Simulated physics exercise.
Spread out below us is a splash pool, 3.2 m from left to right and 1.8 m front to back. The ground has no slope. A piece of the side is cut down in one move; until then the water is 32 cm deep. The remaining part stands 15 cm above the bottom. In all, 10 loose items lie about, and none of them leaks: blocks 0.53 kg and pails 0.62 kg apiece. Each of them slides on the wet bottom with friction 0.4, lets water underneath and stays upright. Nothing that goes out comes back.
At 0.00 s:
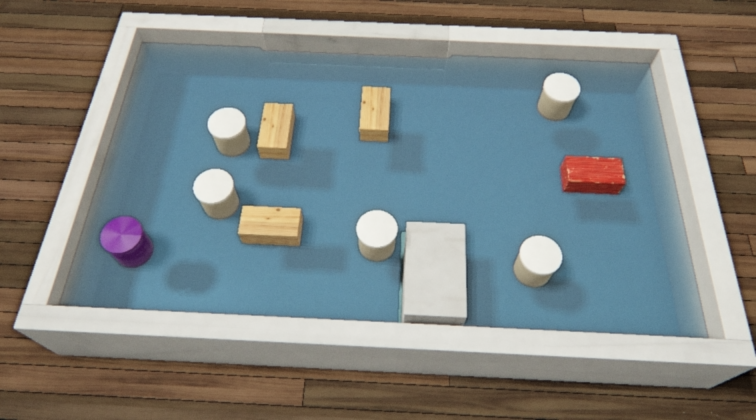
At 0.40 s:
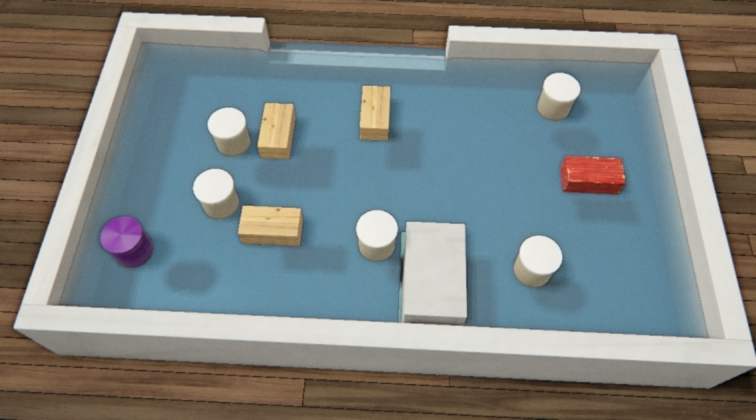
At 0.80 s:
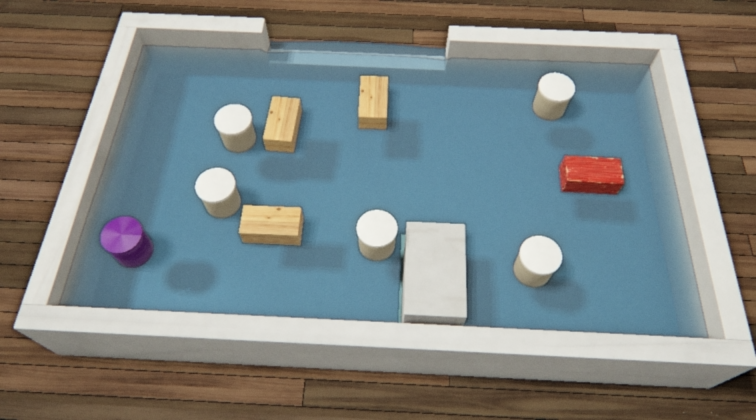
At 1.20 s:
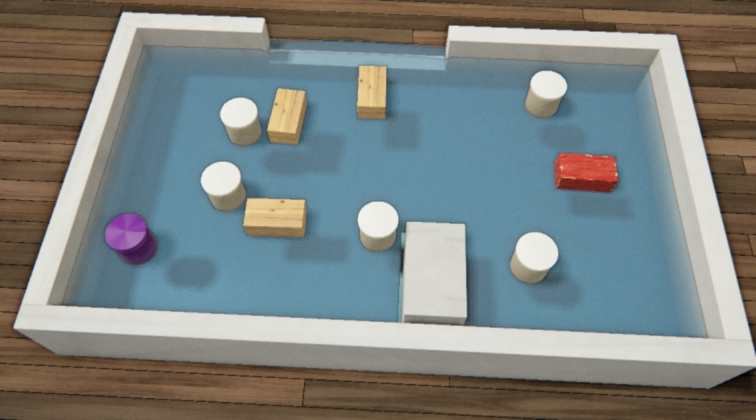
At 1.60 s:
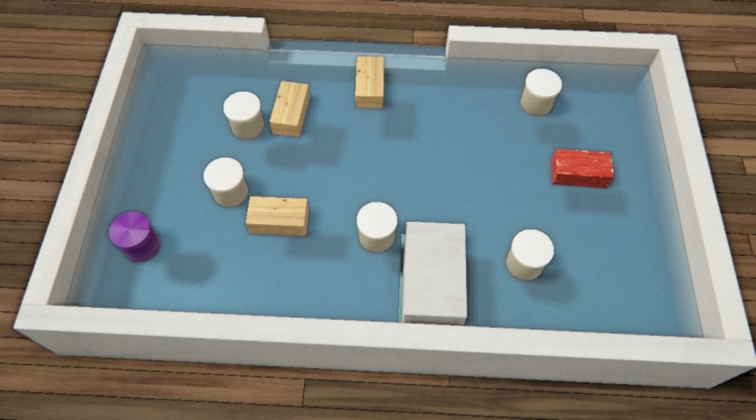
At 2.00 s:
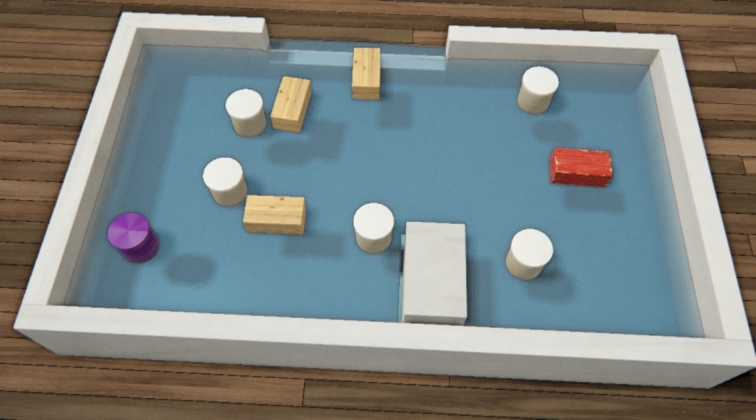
A walled pool's far side opens in one section, and the floating blocks and pails shift slightly.
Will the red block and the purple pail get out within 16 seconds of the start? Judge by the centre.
First the red block: It does not get clear; then the purple pail: It does not get clear.
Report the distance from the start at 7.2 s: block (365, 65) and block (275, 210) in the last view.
Distances, as listed: 20 cm then 20 cm.
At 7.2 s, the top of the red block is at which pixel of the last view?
Roughly at (549, 151) in the last picture.
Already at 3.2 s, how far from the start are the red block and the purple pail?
10 and 5 cm or so by then.
After 3.2 s the red block is near (572, 162), 0.1 m from its start, afloat; the purple pail is near (131, 228), 0.1 m from its start, afloat; 0 of 10 are out; 10 afloat.
After 7.2 s the red block is near (549, 151), 0.3 m from its start, afloat; the purple pail is near (136, 222), 0.1 m from its start, afloat; 0 of 10 are out; 10 afloat.
After 12.0 s the red block is near (529, 138), 0.4 m from its start, afloat; the purple pail is near (143, 214), 0.2 m from its start, afloat; 0 of 10 are out; 10 afloat.
After 16.0 s the red block is near (512, 130), 0.5 m from its start, afloat; the purple pail is near (150, 208), 0.2 m from its start, afloat; 0 of 10 are out; 10 afloat.
